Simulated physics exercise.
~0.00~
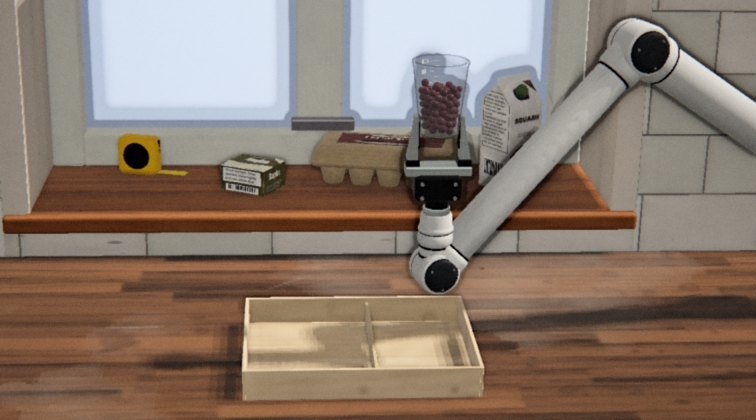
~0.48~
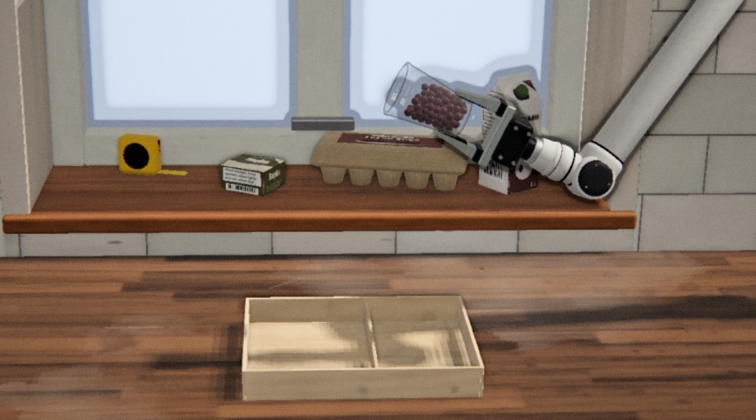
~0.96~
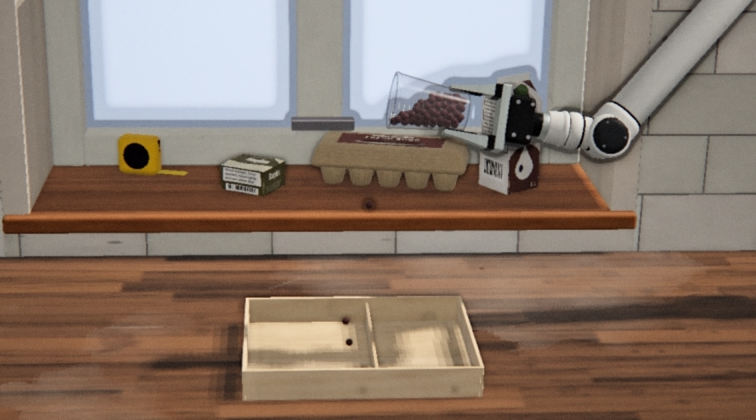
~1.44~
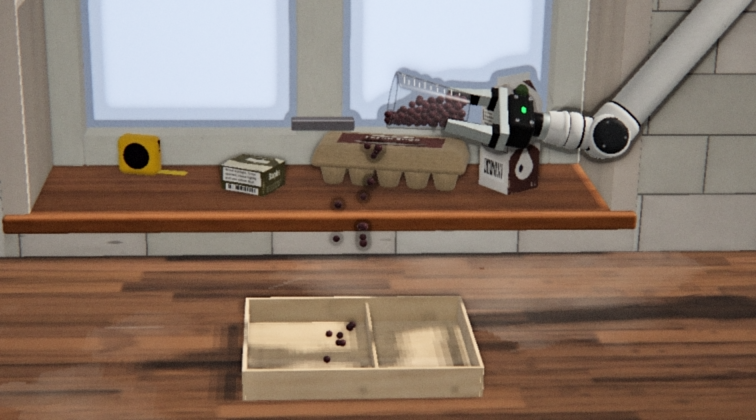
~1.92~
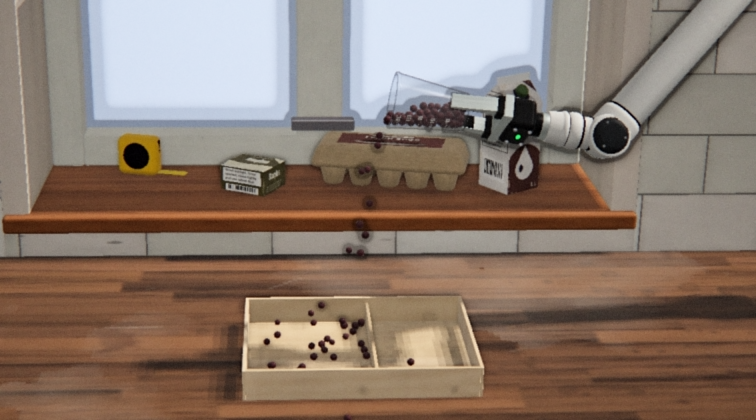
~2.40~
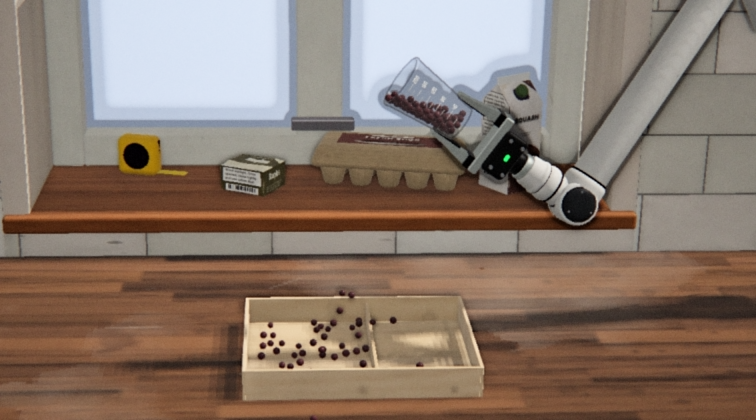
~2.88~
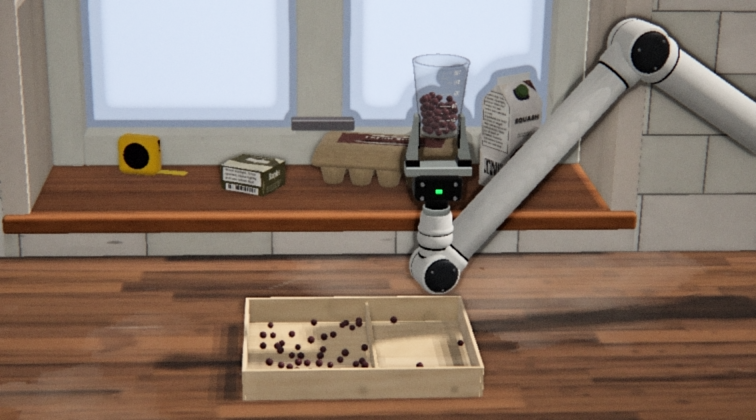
A white robotic arm grips a clear beaker of dark reddish beads at the right of a kitchen windowsill, seen from the front by a still camera. A yellow tape measure, a small green box, an egg carton and a milk carton line the wooden sill, and a pale divided tray sits on the counter below. The arm tips the beaker leftward onto its side, and beads trickle, then stream down, mostly into the tray's left part. It swings the beaker upright again, still holding many beads, while others lie scattered in the tray, a few right of the divider.
